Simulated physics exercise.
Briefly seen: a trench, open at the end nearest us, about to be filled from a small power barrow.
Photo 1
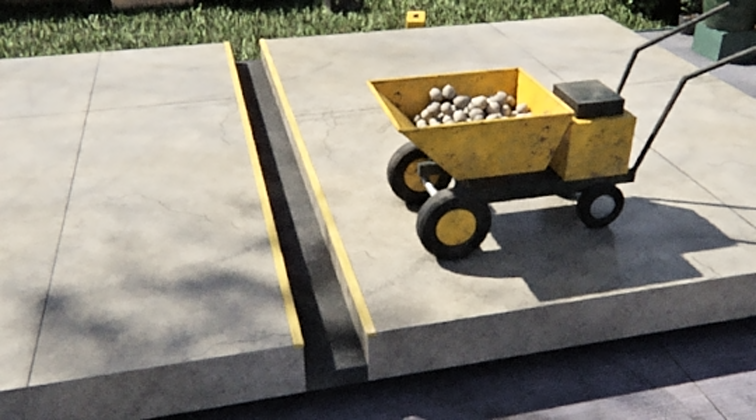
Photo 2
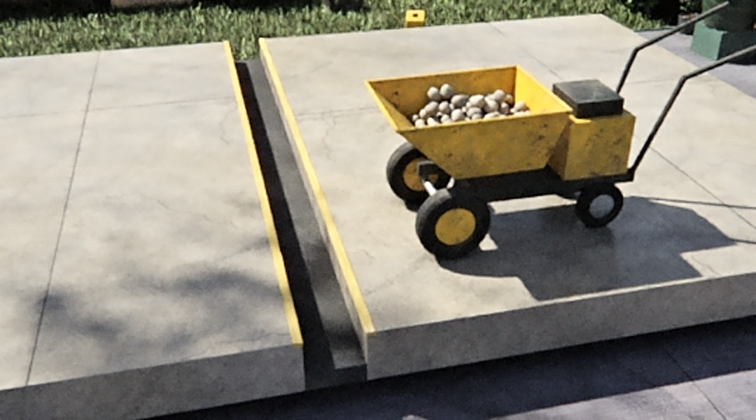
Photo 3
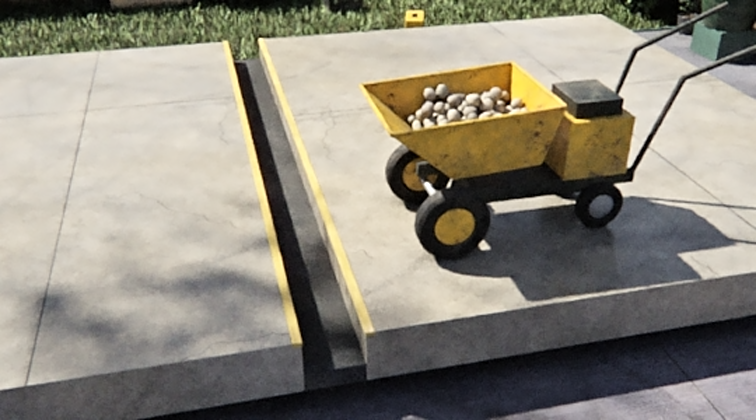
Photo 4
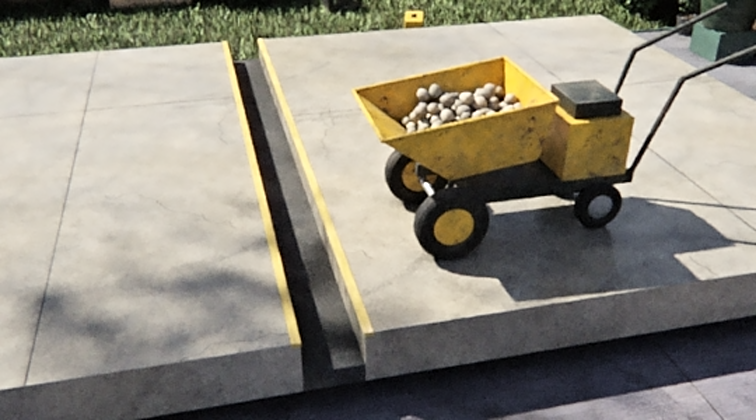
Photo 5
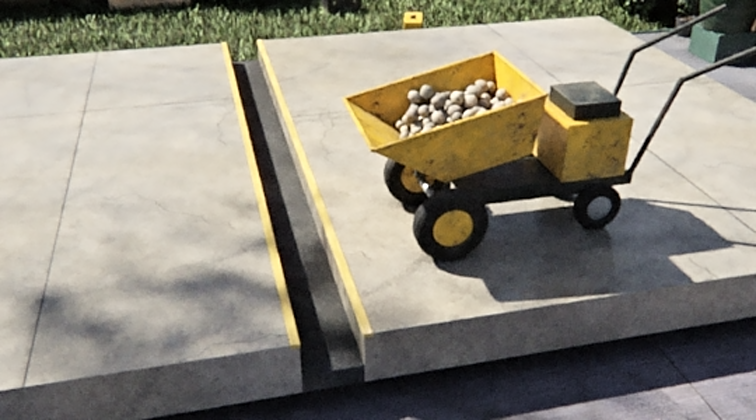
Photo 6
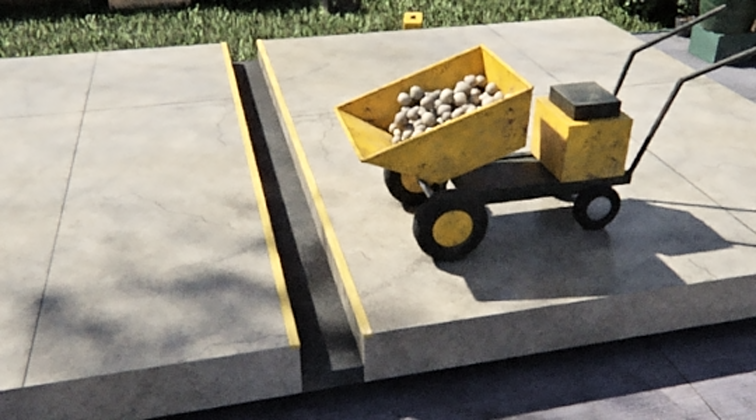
On a sunlit pale concrete slab beside grass, seen from slightly above, a dark, narrow trench edged in yellow runs from the back to the open near side. To its right stands a yellow and black power barrow with dark handles, its skip loaded with grey-white pebbles. The skip slowly tilts forward to the left, its rear rising away from the yellow box behind, while the camera stays still.
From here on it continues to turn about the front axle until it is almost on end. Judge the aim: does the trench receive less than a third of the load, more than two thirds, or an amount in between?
I expect a trench portion higher than two thirds.
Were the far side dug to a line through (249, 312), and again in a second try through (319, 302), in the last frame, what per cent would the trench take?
Roughly 100 per cent, and 20 per cent.
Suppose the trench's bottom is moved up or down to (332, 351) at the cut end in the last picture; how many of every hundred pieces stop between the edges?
It works out to some 50 per cent.
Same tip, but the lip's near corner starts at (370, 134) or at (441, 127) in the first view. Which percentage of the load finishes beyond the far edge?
50 % for the first, 0 % for the second.
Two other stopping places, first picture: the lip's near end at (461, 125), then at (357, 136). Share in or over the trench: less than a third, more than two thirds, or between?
In turn: The middle third; under a third.
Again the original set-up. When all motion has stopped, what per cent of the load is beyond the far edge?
It comes to close to 5 %.
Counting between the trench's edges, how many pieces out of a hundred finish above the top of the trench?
5 %.
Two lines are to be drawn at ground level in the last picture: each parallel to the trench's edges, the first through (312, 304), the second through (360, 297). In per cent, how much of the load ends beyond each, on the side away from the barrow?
Respectively 40 and 90 percent.
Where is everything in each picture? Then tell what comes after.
Lip of the skip (401, 131), level; top of the load (477, 115), river pebbles; first edge of the trench (358, 296); far edge (290, 306), the trench under half as wide as the skip, and about half as deep as wide, in the first frame.
Lip of the skip (398, 132), level; top of the load (475, 114), in the second frame.
Lip of the skip (392, 135), tipped barely; top of the load (477, 112), in the third frame.
Lip of the skip (384, 141), tipped a little; top of the load (480, 104), in the fourth frame.
Lip of the skip (373, 150), tipped a little; top of the load (471, 103), in the fifth frame.
Lip of the skip (363, 161), tipped clearly; top of the load (482, 113); first edge of the trench (355, 297); far edge (286, 307), in the sixth frame.
Just after the last frame, skip tipped steeply; every one in the skip.
A moment on, skip tipped right over; roughly half in the skip; roughly a third in or heaped over the trench; just a few beyond it.
Further on, skip tipped right over; about a tenth in the skip; the larger part in or heaped over the trench; about a tenth beyond it.
When it is over, skip tipped right over; about a tenth in the skip; the larger part in or heaped over the trench; about a tenth beyond it.
